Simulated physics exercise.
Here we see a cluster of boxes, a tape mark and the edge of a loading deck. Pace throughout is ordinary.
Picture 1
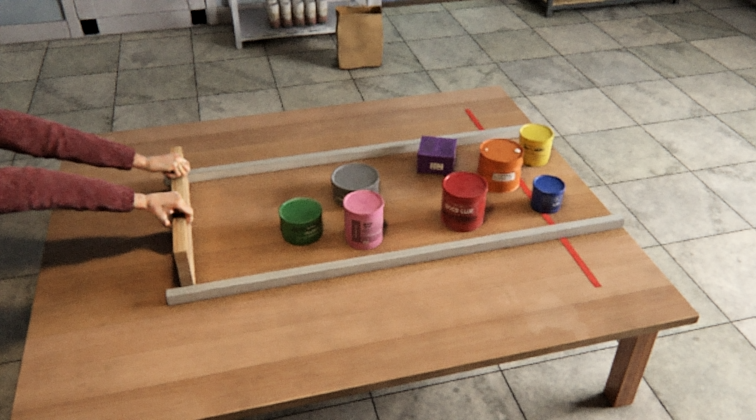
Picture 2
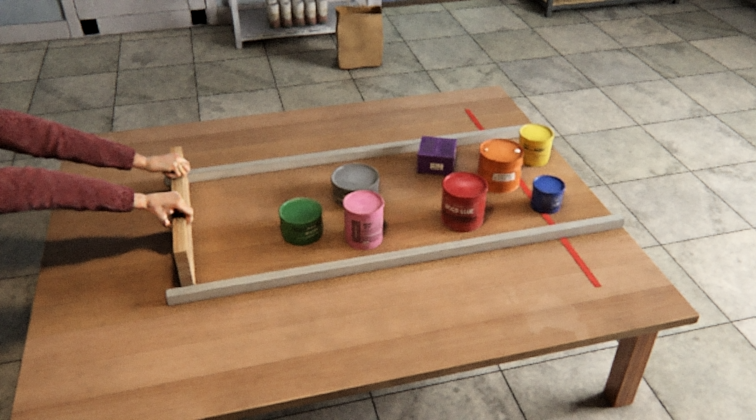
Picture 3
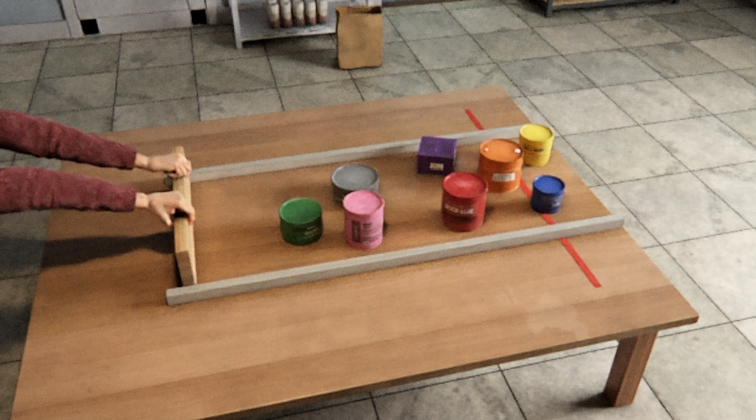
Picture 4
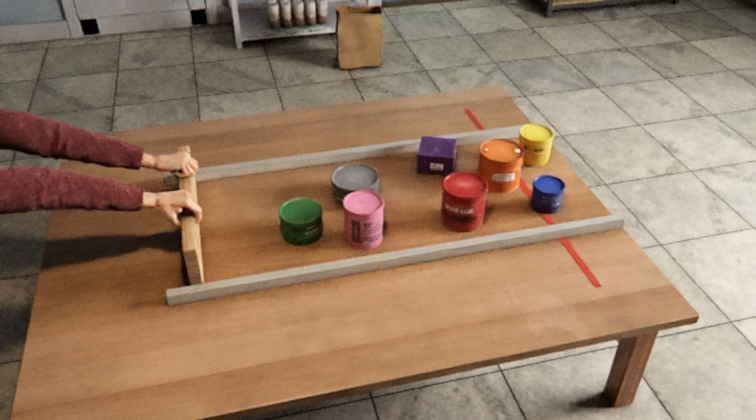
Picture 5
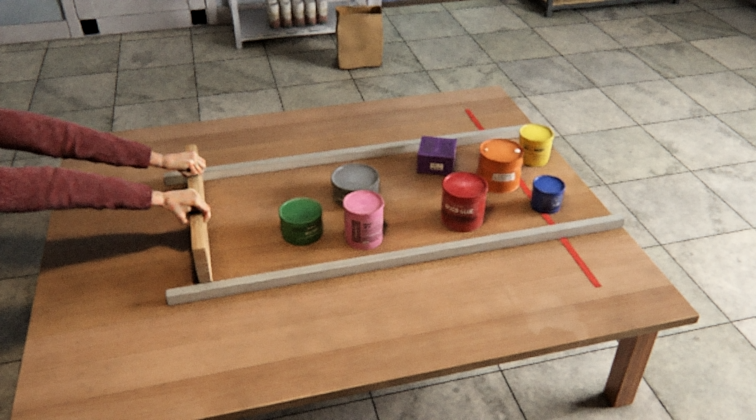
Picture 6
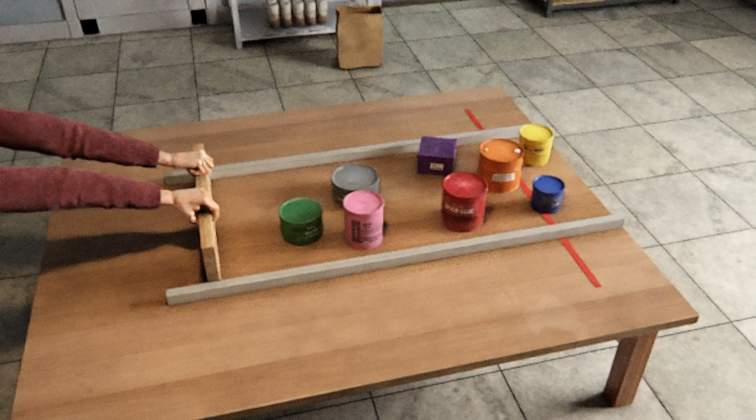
A wooden plank, pushed by two hands, slides slightly right toward the still, colourful containers.
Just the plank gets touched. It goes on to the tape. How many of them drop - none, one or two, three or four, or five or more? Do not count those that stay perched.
The ones that plunge will number one or two.
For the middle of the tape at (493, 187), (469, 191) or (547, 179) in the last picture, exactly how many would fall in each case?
Try 1: 0; try 2: 0; try 3: 4.
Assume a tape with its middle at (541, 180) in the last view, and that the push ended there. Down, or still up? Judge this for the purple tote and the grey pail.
Here's how it goes: The purple tote stays where it is, and the grey pail stays where it is.
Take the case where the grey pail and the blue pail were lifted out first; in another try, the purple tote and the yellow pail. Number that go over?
The first count is 0 and the second is 1.
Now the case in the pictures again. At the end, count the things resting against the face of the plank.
It's 4.
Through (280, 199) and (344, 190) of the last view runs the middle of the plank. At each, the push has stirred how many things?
It comes to 1 for the first spot, 3 for the other.
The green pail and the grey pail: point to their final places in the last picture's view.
They come to rest around (549, 181) and (534, 159).
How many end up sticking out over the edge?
3.
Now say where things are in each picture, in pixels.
In the first frame, yellow pail (535, 145); blue pail (547, 195); orange canister (500, 166); plank (182, 214); tape (521, 183).
In the second frame, blue pail (547, 195); plank (182, 214).
In the third frame, orange canister (500, 166); grey pail (355, 186).
In the fourth frame, yellow pail (535, 145); red pail (463, 202).
In the fifth frame, blue pail (547, 195); purple tote (437, 156).
In the sixth frame, yellow pail (535, 145); blue pail (547, 195); orange canister (500, 166); plank (206, 210); tape (521, 183).
A little later, none off yet; yellow pail at rest near (535, 145); blue pail at rest near (547, 195); orange canister at rest near (500, 166).
When it is over, the number that fall off is one or two; down, blue pail.
